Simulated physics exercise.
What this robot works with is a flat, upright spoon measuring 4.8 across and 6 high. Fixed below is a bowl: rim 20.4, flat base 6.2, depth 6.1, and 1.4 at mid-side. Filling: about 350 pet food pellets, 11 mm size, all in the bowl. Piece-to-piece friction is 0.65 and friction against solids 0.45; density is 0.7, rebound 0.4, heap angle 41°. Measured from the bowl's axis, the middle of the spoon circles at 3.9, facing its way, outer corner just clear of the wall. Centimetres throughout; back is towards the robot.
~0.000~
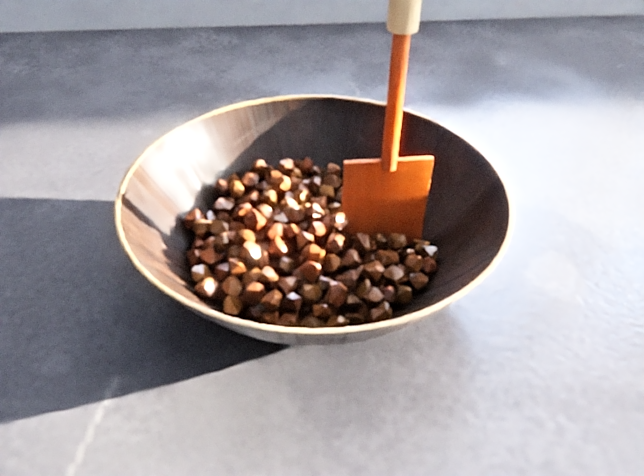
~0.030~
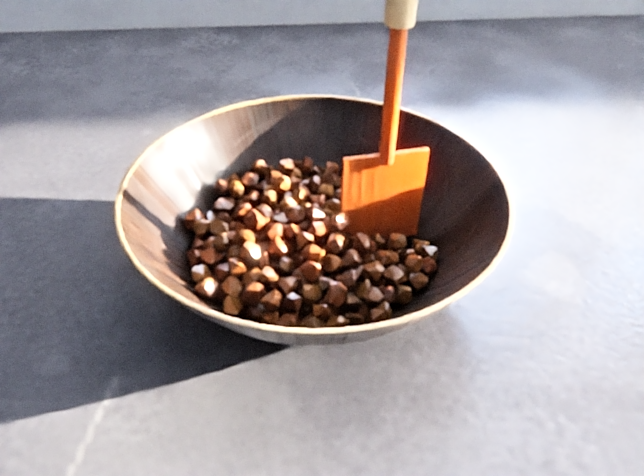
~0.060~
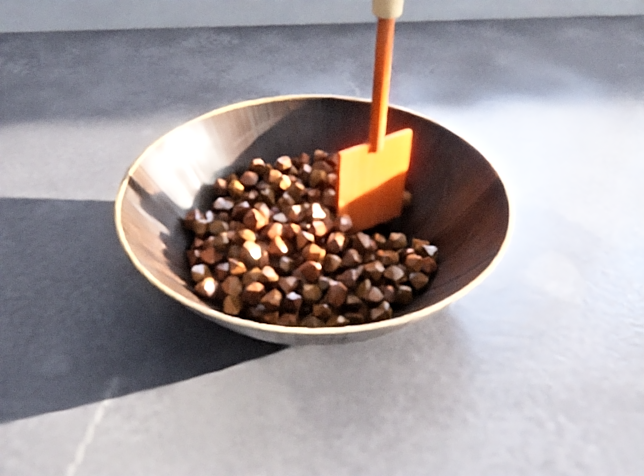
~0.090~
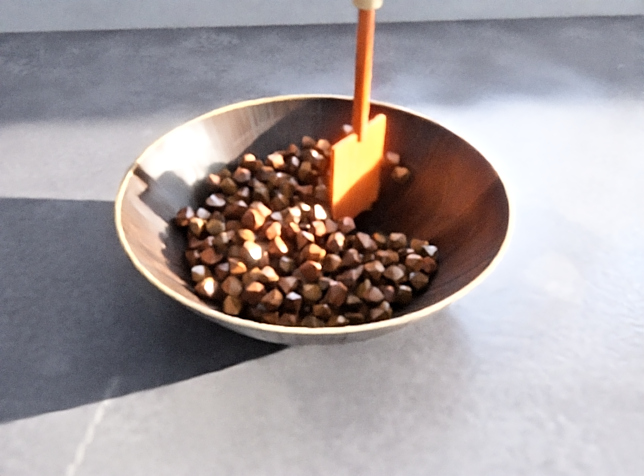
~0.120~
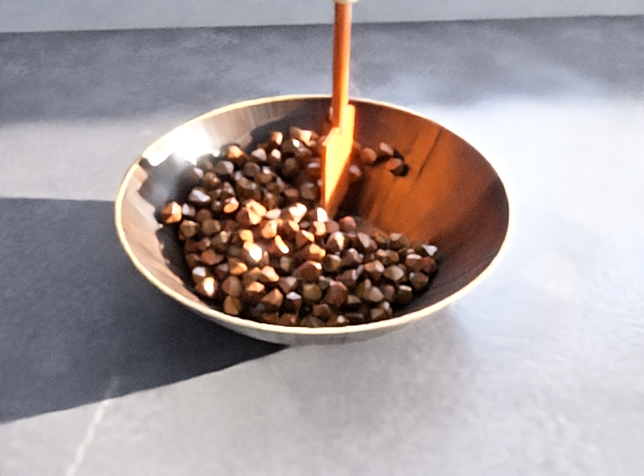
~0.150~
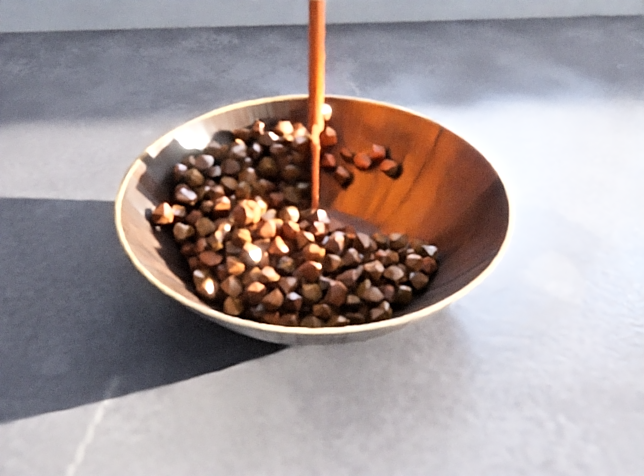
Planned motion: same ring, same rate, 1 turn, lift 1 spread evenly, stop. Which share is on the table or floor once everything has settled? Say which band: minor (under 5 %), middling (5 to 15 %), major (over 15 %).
Band: Middling.
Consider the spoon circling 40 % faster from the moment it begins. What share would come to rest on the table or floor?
15 per cent.
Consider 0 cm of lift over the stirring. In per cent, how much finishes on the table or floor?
I'd put it at about 5 per cent.
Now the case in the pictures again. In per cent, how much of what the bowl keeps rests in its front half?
Roughly 50 percent of it.
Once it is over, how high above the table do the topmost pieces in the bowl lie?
It reaches some 6.0 cm above the table.
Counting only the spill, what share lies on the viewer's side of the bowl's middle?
Estimate: Some 80 in a hundred.
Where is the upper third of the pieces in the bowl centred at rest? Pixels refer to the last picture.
(390, 214).
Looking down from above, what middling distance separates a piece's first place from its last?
Around 7 centimetres.
After 0.31 s, 189° round, highest piece 8 above the table; 346 in the bowl, 8 in flight or on the tool.
After 0.47 s, 294° round, highest piece 10 above the table; 329 in the bowl, 18 on the table or floor, 7 in flight or on the tool.
After 0.76 s, 0° round, highest piece 7 above the table; 322 in the bowl, 32 on the table or floor.
After 1.46 s, 0° round, highest piece 7 above the table; 322 in the bowl, 32 on the table or floor.
In the end, 322 in the bowl, 32 on the table or floor. That is 9 % on the table or floor.
